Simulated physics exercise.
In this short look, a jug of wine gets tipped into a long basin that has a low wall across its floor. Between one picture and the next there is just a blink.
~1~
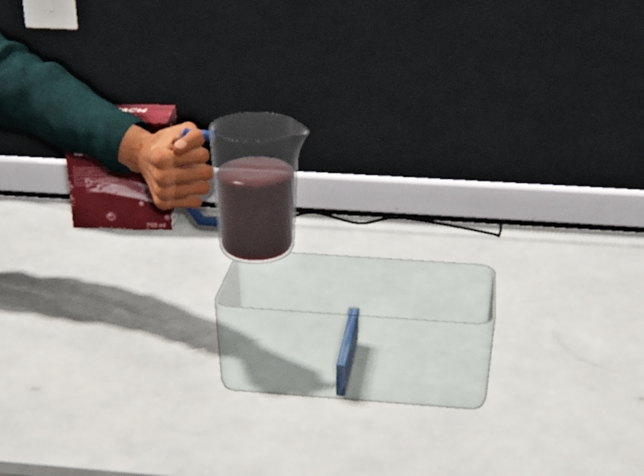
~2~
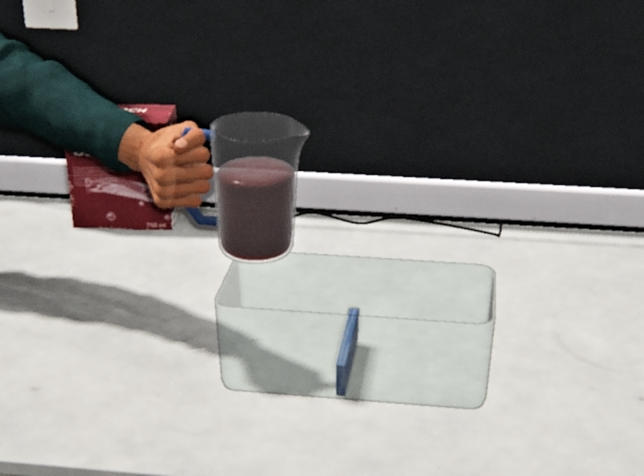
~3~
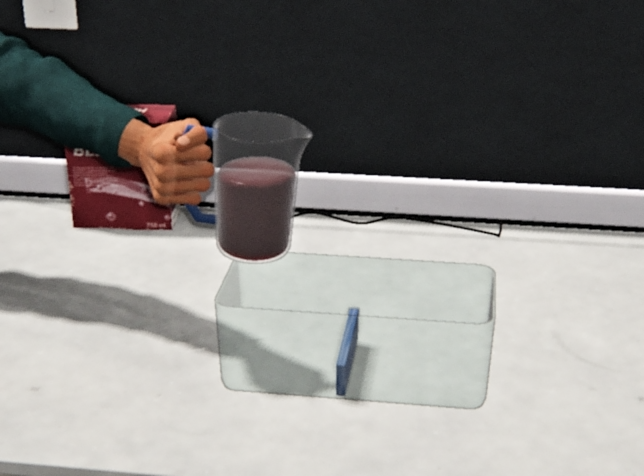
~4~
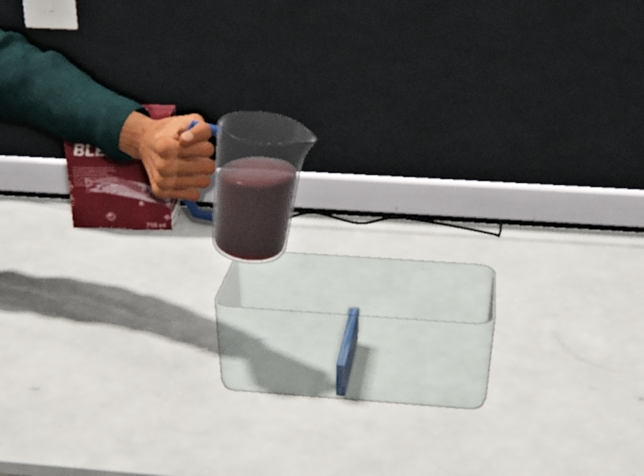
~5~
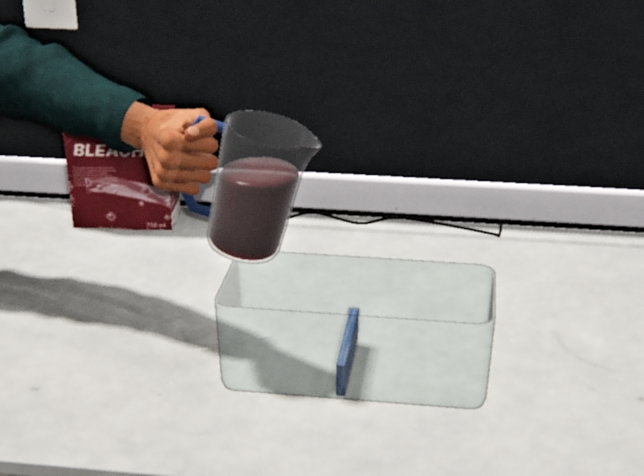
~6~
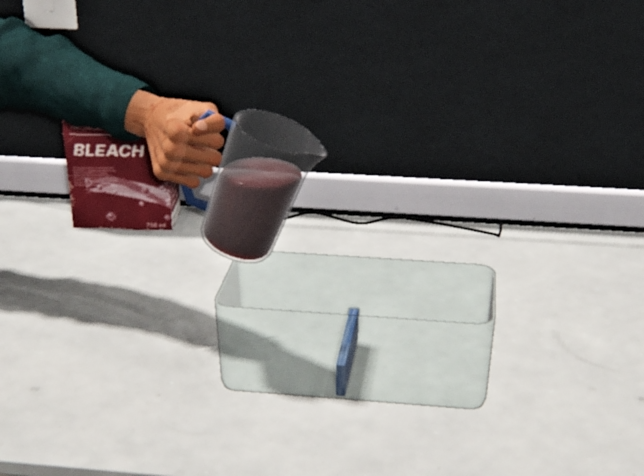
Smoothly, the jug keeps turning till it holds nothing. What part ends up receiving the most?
The right zone ends up fullest.
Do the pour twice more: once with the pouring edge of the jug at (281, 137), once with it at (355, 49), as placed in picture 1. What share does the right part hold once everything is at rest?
About 40 % the first time, about 75 % the second.
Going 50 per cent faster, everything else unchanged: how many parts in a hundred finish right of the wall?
It comes to some 85 in a hundred.
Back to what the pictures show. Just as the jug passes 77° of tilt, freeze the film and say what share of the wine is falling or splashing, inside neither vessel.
Estimate: Some 10 per cent.
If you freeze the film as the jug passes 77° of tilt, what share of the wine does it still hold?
Remaining fraction: Approx. 90 %.
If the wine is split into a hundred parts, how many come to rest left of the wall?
Share approx. 10 %.
A moment on, the tilt is 77° and 92 per cent is still to pour, 0 is left of the wall and 1 right of it.
Next, the tilt is 109° and 30 per cent is still to pour, 3 is left of the wall and 52 right of it.
Then the tilt is 114° and 1 per cent is still to pour, 10 is left of the wall and 88 right of it.
Later the tilt is 114° and 0 per cent is still to pour, 11 is left of the wall and 89 right of it.
Finally, 11 per cent lies left of the wall, 88 right of it and 1 outside.
